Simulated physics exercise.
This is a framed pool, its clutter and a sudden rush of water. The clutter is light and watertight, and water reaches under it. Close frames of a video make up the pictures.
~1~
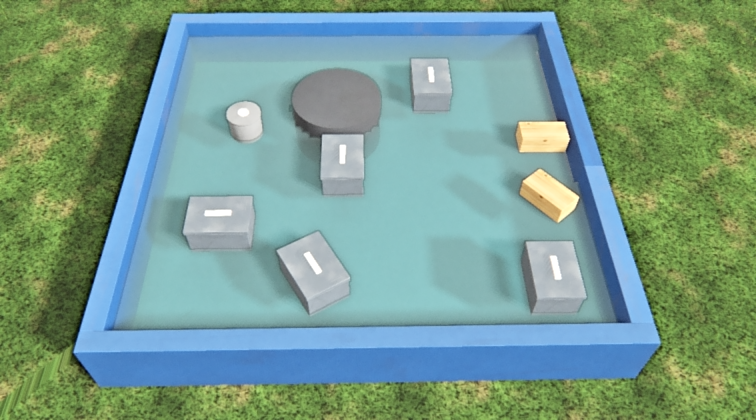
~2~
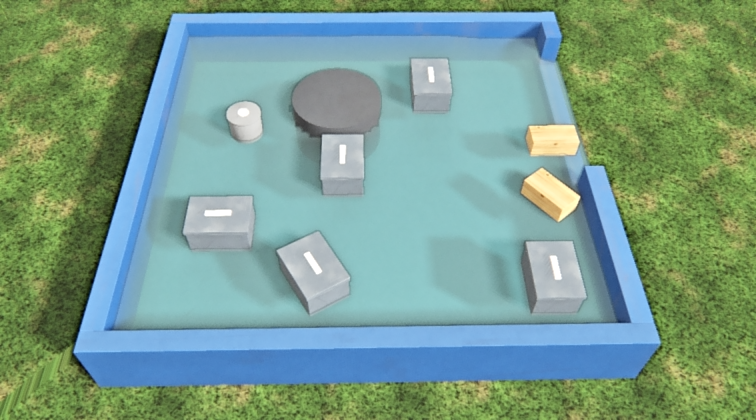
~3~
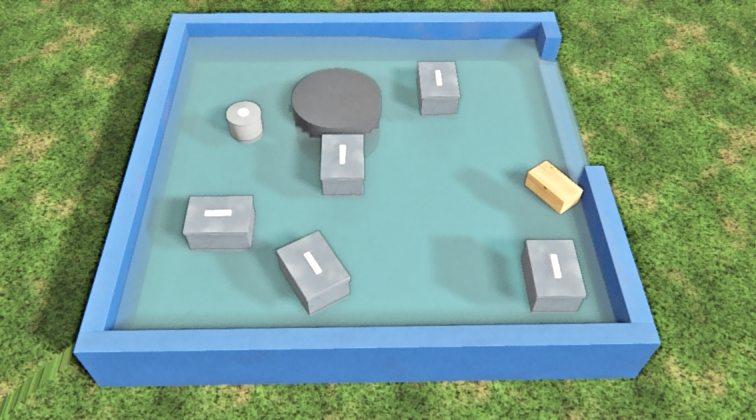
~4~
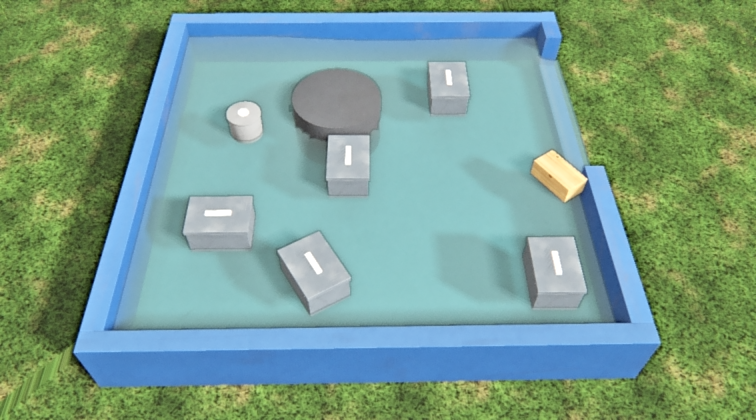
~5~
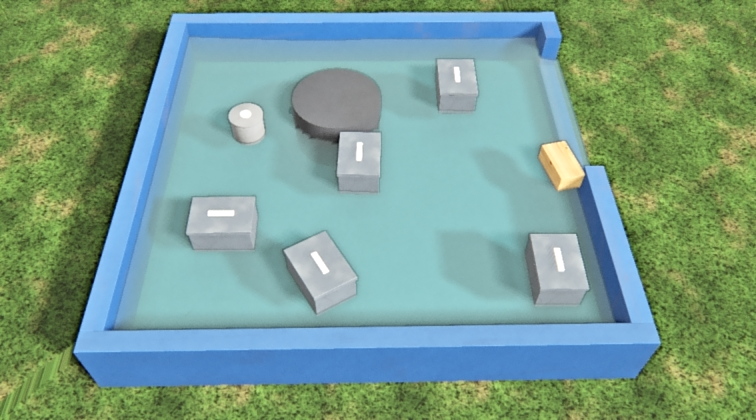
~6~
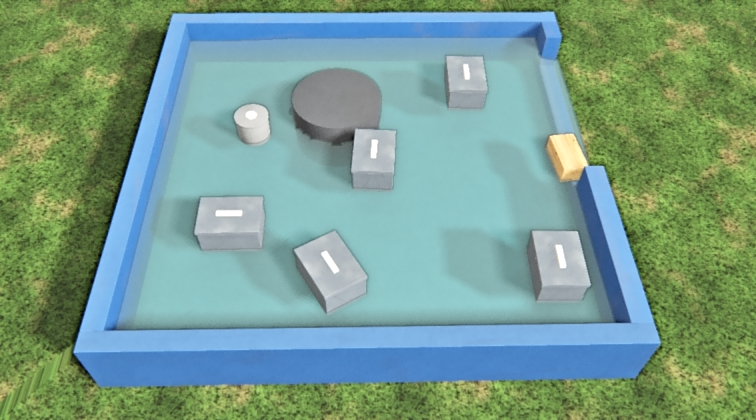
We see gray blocks, a small cylinder and two wooden blocks in a blue-framed pool; a gap opens in the right wall, one wooden block disappears from view, and the other drifts toward the gap while gray blocks shift slightly right.
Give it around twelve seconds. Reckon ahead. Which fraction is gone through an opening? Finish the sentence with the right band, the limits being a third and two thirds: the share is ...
The share is from a third to two thirds.
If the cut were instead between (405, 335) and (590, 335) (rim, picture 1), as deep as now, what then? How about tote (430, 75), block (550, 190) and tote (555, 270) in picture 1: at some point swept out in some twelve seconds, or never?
First never exits, second exits, third exits.
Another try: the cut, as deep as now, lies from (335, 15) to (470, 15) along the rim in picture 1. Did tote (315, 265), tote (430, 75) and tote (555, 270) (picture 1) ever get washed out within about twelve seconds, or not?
Object one: Remains; object two: Leaves; object three: Remains.
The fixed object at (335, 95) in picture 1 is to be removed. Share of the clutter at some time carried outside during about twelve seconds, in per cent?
40 in a hundred.
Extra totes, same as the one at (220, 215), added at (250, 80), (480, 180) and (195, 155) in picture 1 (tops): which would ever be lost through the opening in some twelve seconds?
Taking them in turn: Held back, flushed away and held back.
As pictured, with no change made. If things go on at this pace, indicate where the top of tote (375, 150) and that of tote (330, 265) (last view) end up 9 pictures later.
Near (438, 125) and (363, 262).
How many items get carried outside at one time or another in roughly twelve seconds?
Count: 4.
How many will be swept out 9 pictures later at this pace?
Total: 3.
A moment on, 2 of 8 are out; 6 afloat.
Next, 3 of 8 are out; 5 afloat.
Later, 3 of 8 are out; 5 afloat.
In the end, 4 of 8 are out; 4 afloat.
